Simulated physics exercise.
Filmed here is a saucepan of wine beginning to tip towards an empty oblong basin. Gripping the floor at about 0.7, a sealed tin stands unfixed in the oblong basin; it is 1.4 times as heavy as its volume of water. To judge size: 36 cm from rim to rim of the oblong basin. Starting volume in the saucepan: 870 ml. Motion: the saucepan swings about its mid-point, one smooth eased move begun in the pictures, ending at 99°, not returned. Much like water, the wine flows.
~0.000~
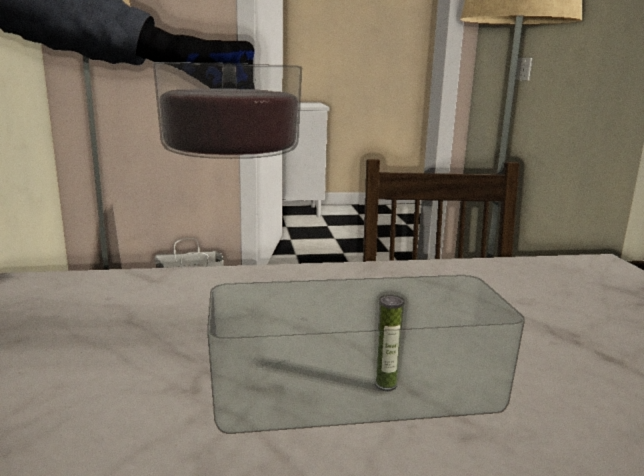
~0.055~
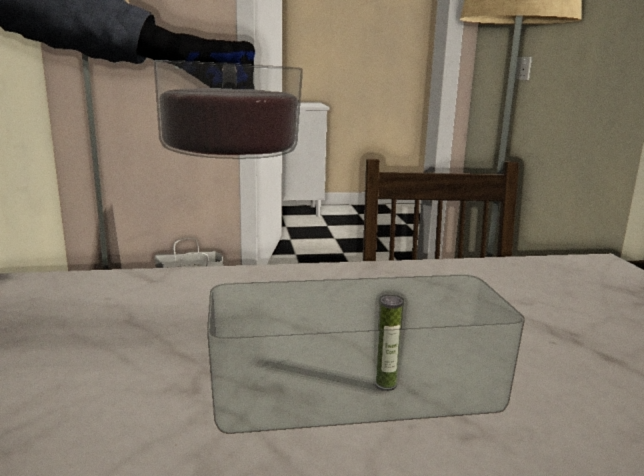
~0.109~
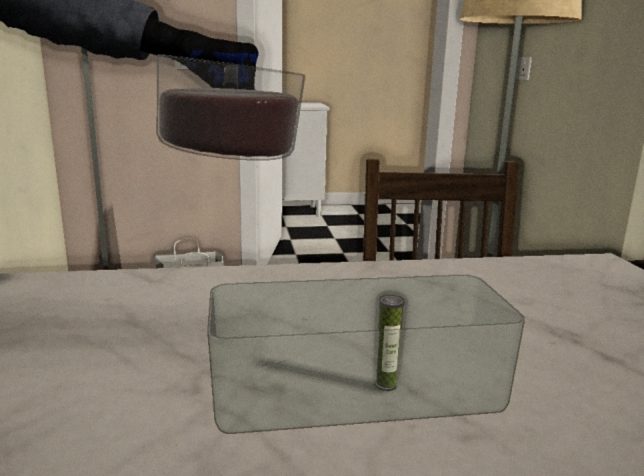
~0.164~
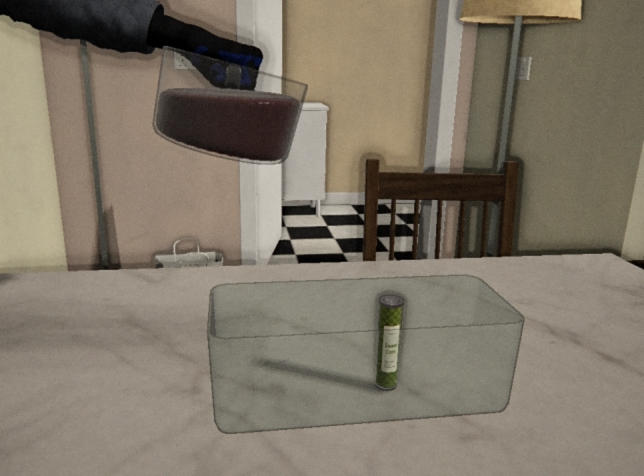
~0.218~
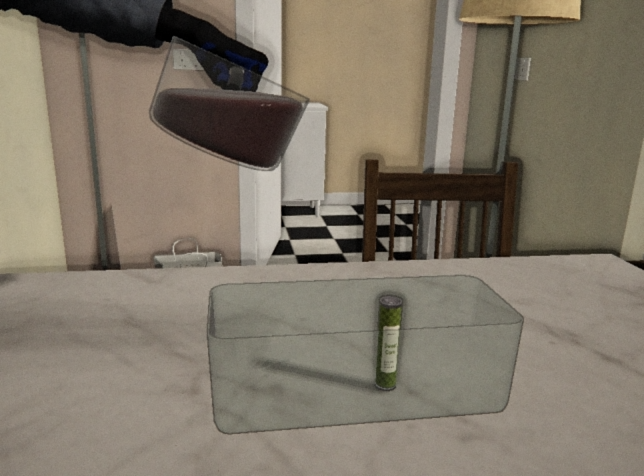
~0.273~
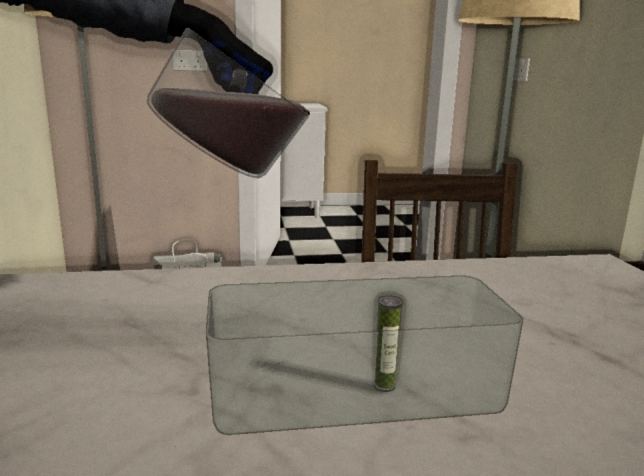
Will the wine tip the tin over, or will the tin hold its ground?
You'll see it capsize.
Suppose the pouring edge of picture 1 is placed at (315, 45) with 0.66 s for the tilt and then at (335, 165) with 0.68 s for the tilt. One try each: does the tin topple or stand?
Run one: It tumbles. Run two: It tumbles.
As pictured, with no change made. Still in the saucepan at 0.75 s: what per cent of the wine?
I'd estimate some 12 per cent.
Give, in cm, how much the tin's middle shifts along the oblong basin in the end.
The tin's middle ends up about 8.0 cm along the basin.
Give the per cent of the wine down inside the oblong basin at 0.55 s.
About 7 per cent.
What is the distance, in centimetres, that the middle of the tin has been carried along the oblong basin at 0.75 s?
The tin is about 1 cm from where it started.
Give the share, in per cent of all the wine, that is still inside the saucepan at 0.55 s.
Roughly 40 %.
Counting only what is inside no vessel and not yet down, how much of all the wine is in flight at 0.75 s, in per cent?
Near 18 percent.
Then, 0.55 s in, the tilt is 90° and 40 per cent is still to pour; the tin stands where it began.
Then, 0.75 s in, the tilt is 99° and 12 per cent is still to pour; the tin stands where it began.
Then, 0.95 s in, the tilt is 99° and 3 per cent is still to pour; the tin leans 13°.
Then, 1.18 s in, the tilt is 99° and 0 per cent is still to pour; the tin leans 55°.
Finally, the tin lies on its side.
